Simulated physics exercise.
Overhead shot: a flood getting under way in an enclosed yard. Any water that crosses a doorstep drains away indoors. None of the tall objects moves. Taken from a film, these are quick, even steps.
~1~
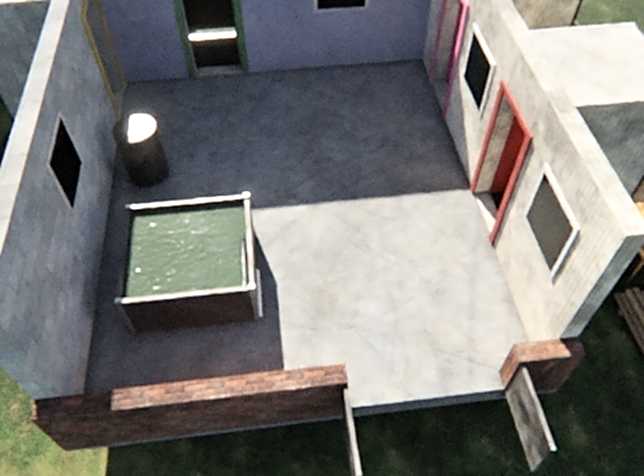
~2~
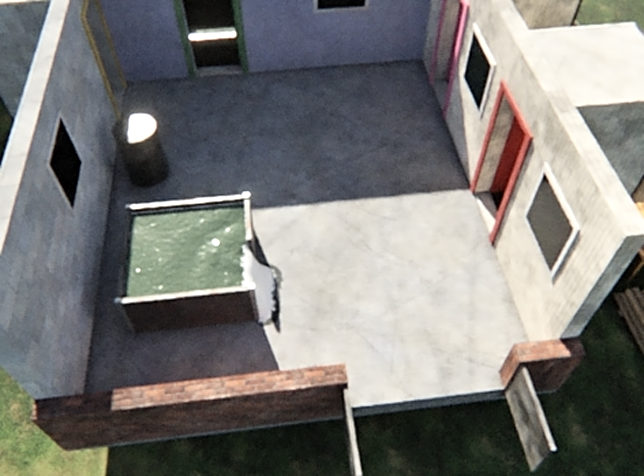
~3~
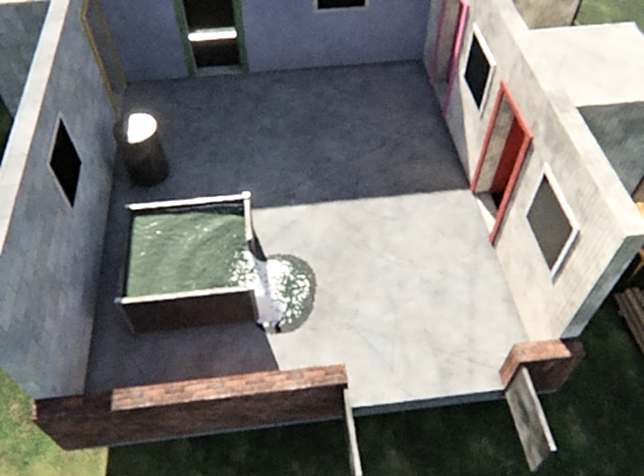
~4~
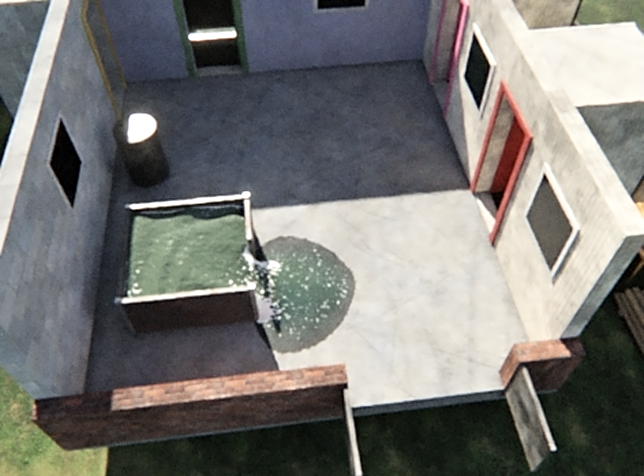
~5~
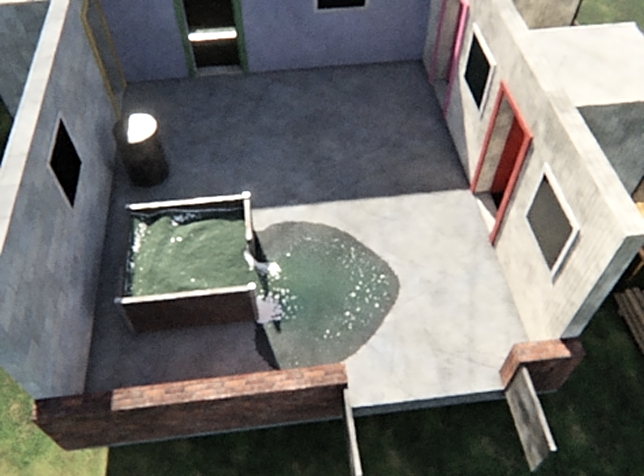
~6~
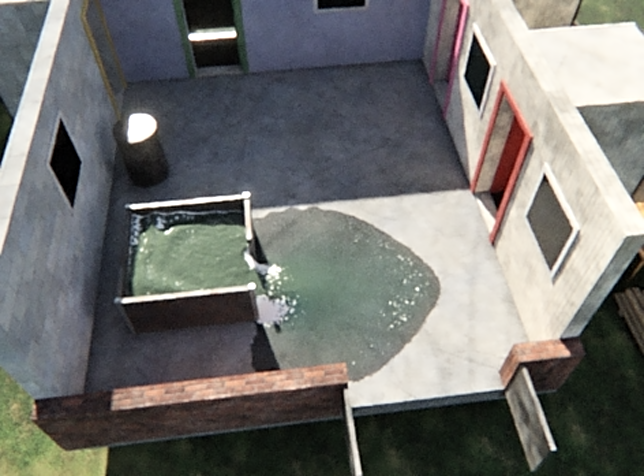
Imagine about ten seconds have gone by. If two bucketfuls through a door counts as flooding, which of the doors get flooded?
The yellow door does not get flooded; the green door does not get flooded; the pink door does not get flooded; the red door gets flooded.
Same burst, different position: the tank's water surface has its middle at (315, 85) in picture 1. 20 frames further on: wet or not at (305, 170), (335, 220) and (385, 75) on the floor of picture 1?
Parched, parched, soaked.
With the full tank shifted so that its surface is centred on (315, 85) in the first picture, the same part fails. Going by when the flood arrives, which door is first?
The one in pink is first.
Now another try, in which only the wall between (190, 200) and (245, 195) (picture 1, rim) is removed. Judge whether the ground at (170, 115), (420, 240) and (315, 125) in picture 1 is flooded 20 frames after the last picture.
Submerged, untouched, submerged.
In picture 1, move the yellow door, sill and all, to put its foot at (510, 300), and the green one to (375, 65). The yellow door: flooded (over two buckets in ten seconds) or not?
Note - yellow: Comes out above.
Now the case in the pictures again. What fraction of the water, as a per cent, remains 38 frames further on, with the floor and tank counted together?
Around 68 percent.
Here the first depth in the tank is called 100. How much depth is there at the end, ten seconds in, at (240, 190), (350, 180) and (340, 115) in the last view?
Depths of roughly 2, 2 and 6 per cent.
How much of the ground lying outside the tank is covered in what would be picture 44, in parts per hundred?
Roughly 50 percent, I reckon.
A moment on, water covers 30 % of the floor; the yellow door not reached, the green door not reached, the pink door not reached, the red door wet at the sill, nothing in.
Next, water covers 35 % of the floor; the yellow door not reached, the green door not reached, the pink door not reached, the red door over two buckets in.
Then, water covers 35 % of the floor; the yellow door not reached, the green door not reached, the pink door wet at the sill, nothing in, the red door over two buckets in.
Later, water covers 50 % of the floor; the yellow door not reached, the green door not reached, the pink door wet at the sill, nothing in, the red door far over two buckets in.
In the end, water covers 70 % of the floor; the yellow door wet at the sill, nothing in, the green door wet at the sill, nothing in, the pink door wet at the sill, nothing in, the red door far over two buckets in.
